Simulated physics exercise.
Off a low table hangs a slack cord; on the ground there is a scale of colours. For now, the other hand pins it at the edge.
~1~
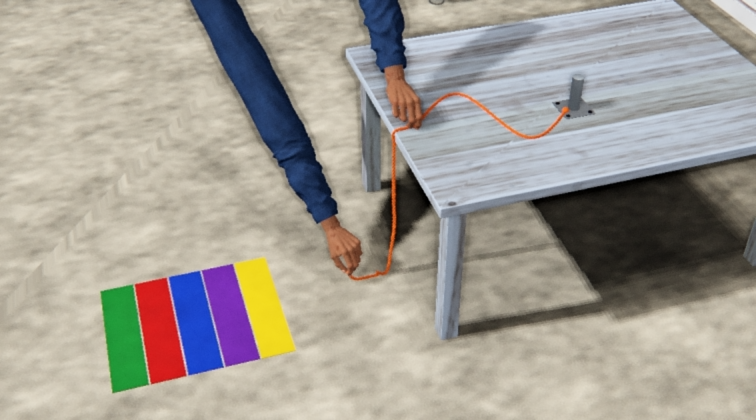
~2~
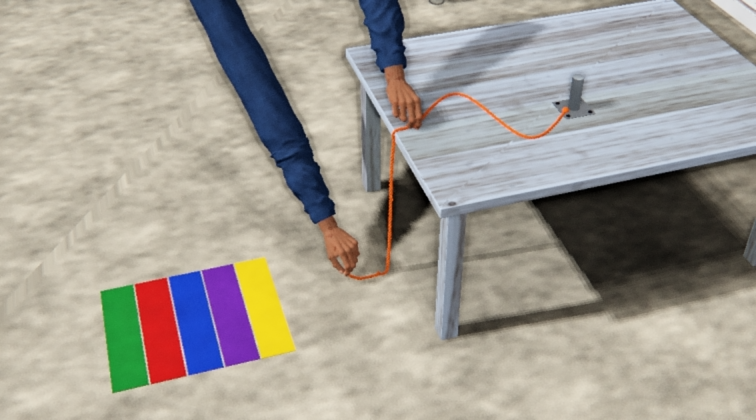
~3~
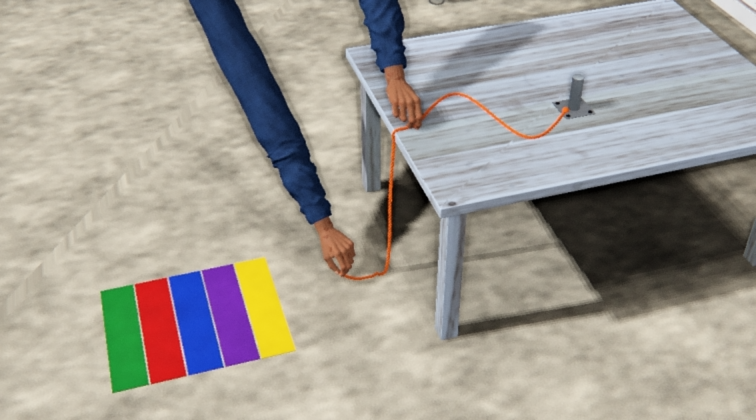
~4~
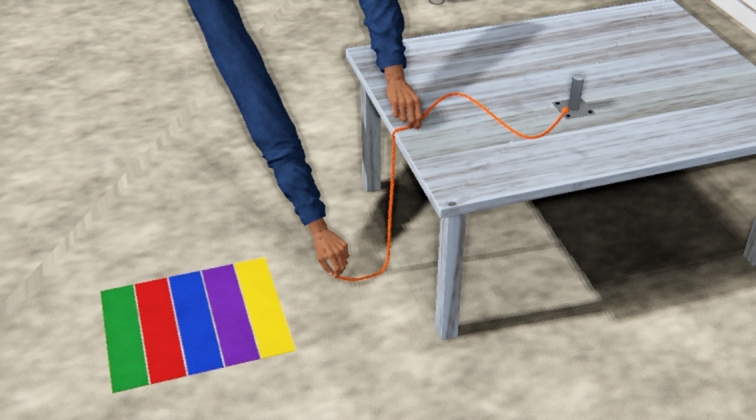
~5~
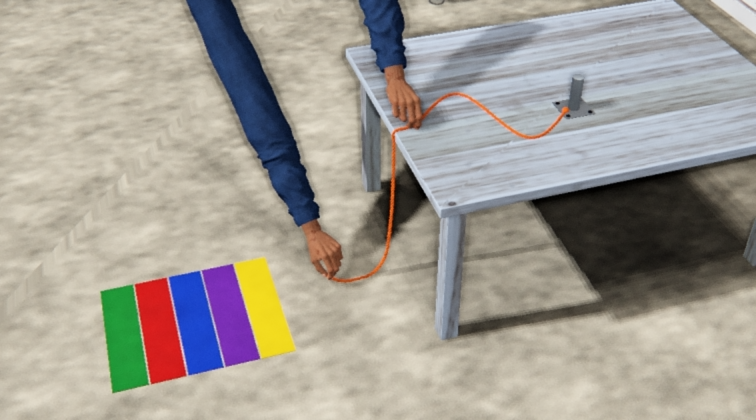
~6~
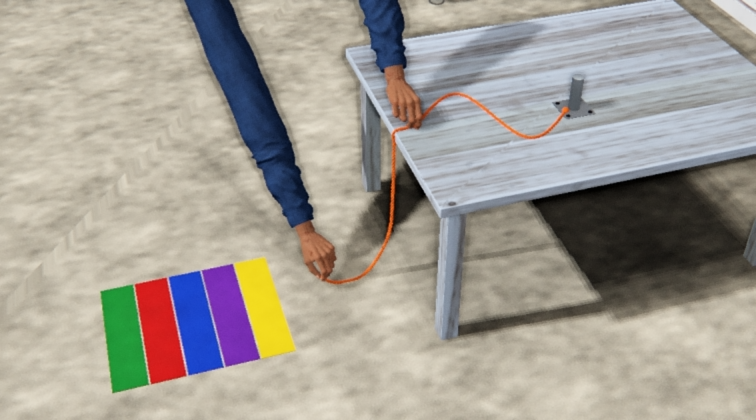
Hand easing the end of an orange cord slightly left near a colour scale, another hand pinning it at a table's edge.
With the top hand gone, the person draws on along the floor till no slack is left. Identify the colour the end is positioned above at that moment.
It is positioned above green.
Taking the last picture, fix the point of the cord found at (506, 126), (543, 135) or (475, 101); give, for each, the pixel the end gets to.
Roughly (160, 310), (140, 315) and (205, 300).
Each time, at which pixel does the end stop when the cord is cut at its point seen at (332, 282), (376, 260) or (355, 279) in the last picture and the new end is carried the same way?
Respectively (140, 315), (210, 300) and (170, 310).
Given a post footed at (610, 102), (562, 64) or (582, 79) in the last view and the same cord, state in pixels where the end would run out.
(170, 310), (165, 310) and (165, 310).
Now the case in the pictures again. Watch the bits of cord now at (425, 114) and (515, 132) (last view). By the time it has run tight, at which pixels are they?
Roughly (353, 164) for the first and (484, 120) for the second.
Soon after, end near (190, 306); over blue.
After that, end near (147, 315); over red.
At the stop, end near (122, 320); over green. The end stops over the green strip.
